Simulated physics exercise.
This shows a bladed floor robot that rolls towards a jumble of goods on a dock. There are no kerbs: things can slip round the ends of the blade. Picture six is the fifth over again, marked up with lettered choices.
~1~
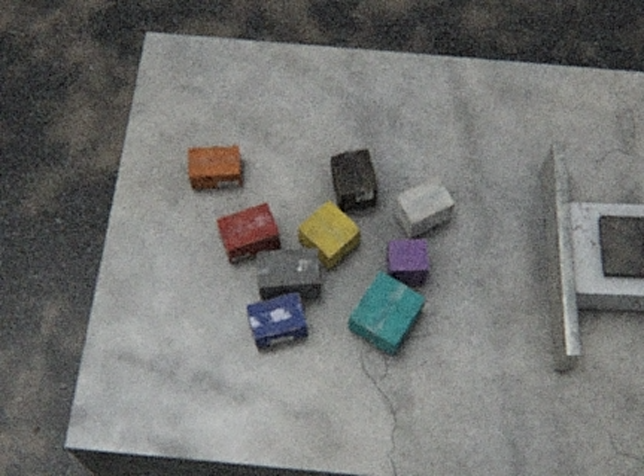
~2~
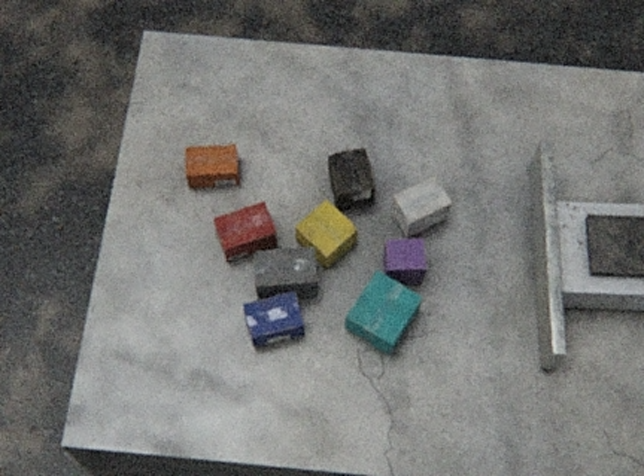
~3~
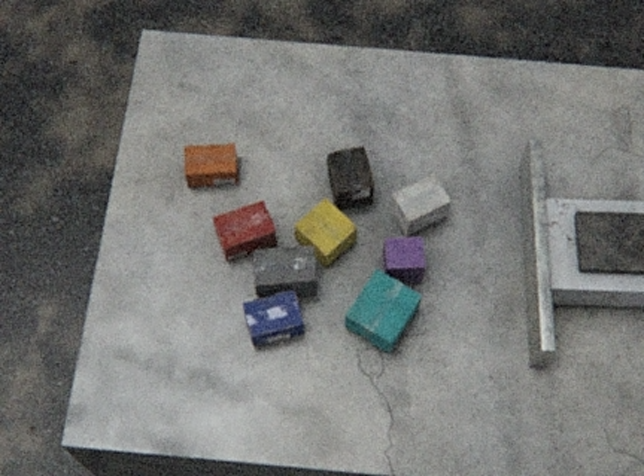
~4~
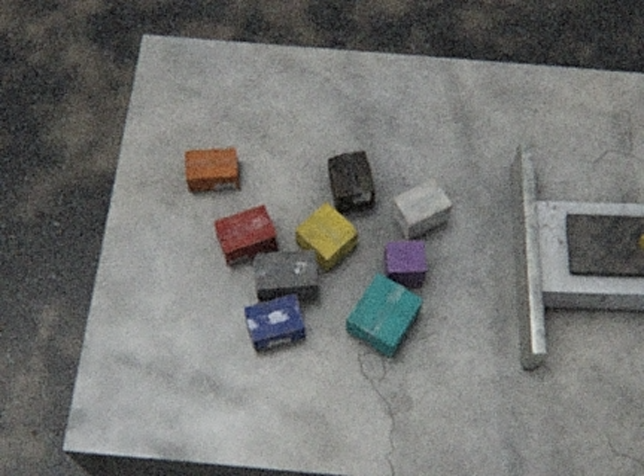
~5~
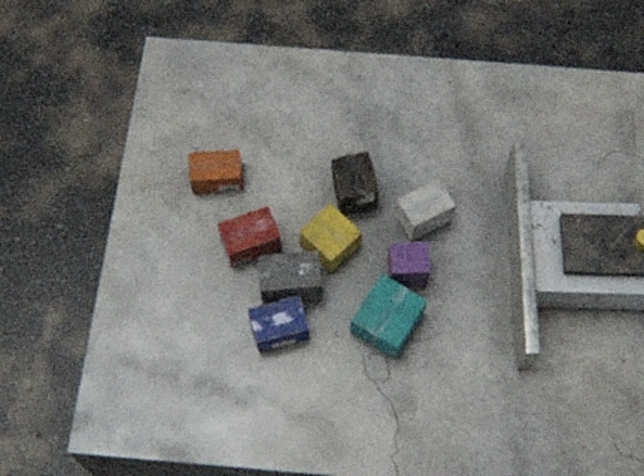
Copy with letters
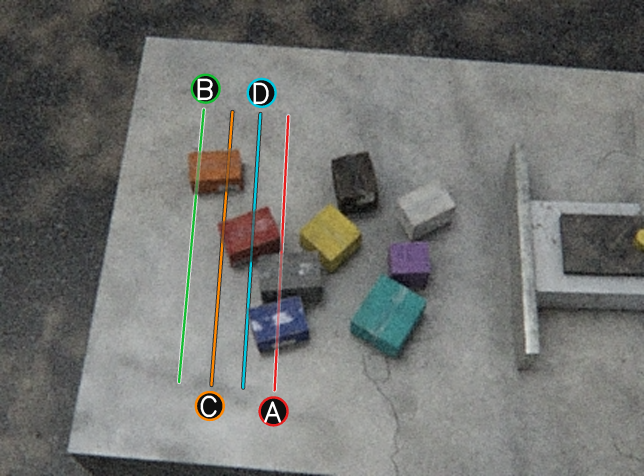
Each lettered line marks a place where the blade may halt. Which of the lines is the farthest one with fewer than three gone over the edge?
It should halt at B.
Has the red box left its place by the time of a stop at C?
Yes.
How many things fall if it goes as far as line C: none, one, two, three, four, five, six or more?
The count is none.
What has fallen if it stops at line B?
The red box goes over.
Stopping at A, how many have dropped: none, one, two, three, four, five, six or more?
By then, none.
On the marked copy, A at (282, 244); B at (192, 237); C at (223, 240); D at (252, 242).
Following B. Soon after the start, robot (480, 234); turquoise box (363, 322); black box (344, 176).
Later, robot (358, 224); red box (182, 216); blue parcel (196, 315).
In the end, robot (265, 217); red box over the edge; blue parcel (102, 308); one fallen.
As for the rest, A is within the limit but short; C is within the limit but short; D is within the limit but short.
